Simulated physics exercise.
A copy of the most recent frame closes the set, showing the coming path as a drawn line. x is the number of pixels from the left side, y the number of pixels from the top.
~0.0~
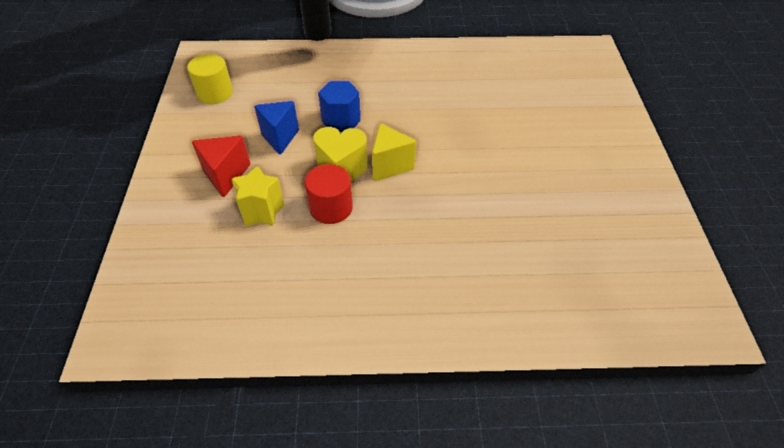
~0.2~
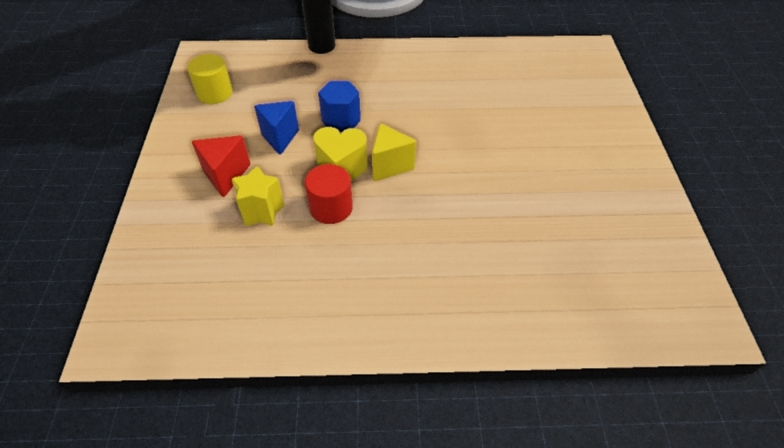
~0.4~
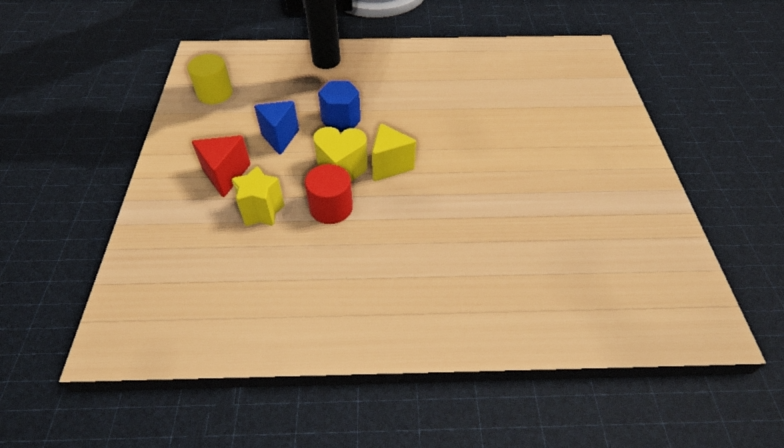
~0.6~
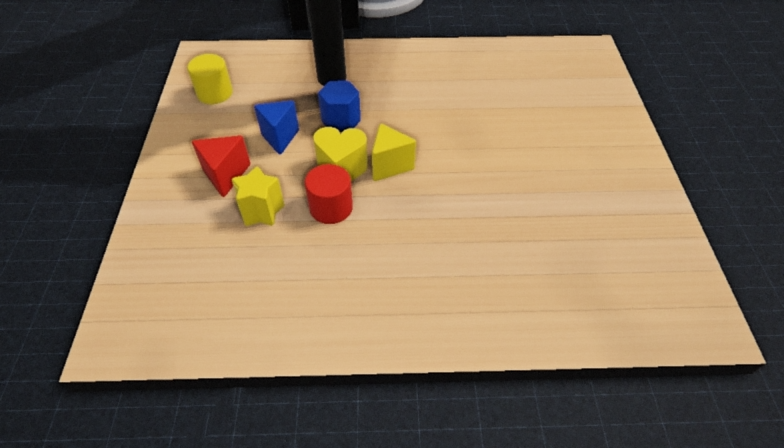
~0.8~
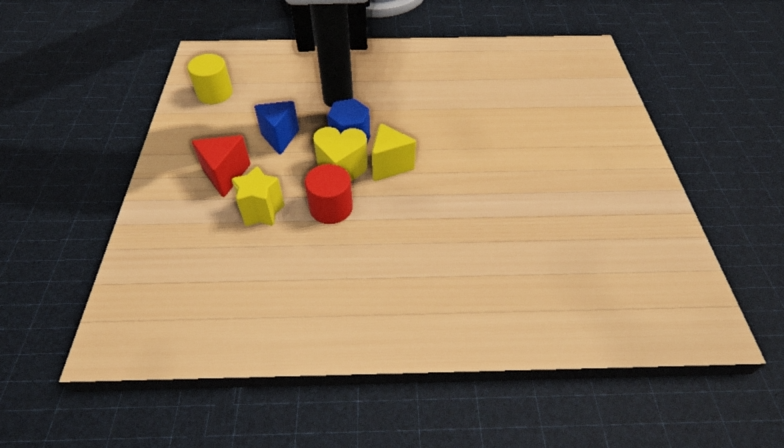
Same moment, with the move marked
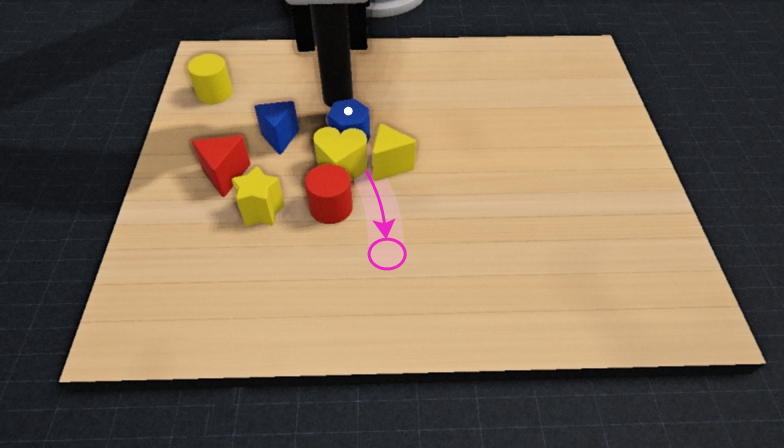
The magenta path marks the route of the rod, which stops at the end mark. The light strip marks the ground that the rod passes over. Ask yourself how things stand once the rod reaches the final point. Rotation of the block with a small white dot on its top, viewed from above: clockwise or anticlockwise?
Counter-clockwise, from overhead.
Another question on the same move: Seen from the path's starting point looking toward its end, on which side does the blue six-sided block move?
Well, taking the path from its start to its end as straight ahead, the blue six-sided block moves to the left.
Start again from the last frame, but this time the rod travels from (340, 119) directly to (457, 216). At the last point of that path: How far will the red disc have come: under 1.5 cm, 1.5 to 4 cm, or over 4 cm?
Displacement: Within 1.5 cm.
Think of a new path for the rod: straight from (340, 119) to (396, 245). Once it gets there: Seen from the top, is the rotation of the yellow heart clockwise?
Going by the path, yes.
Drawn move, from (340, 119) through (370, 178) to (387, 254); the dot is on the blue six-sided block.
The first path, step by step. One third of the way, rod at (358, 138); red disc at (315, 196); yellow heart at (344, 170), turned 80° clockwise; blue six-sided block at (382, 147), turned 35° anticlockwise; yellow triangular piece at (419, 155).
Two thirds of the way, rod at (379, 182); red disc at (297, 210); yellow heart at (342, 196); blue six-sided block at (417, 185), turned 80° anticlockwise; yellow triangular piece at (451, 171), turned 50° anticlockwise.
At the end, rod at (387, 236); red disc at (288, 212); yellow heart at (340, 222), turned 190° clockwise; blue six-sided block at (426, 198), turned 130° anticlockwise; yellow triangular piece at (451, 171), turned 50° anticlockwise.
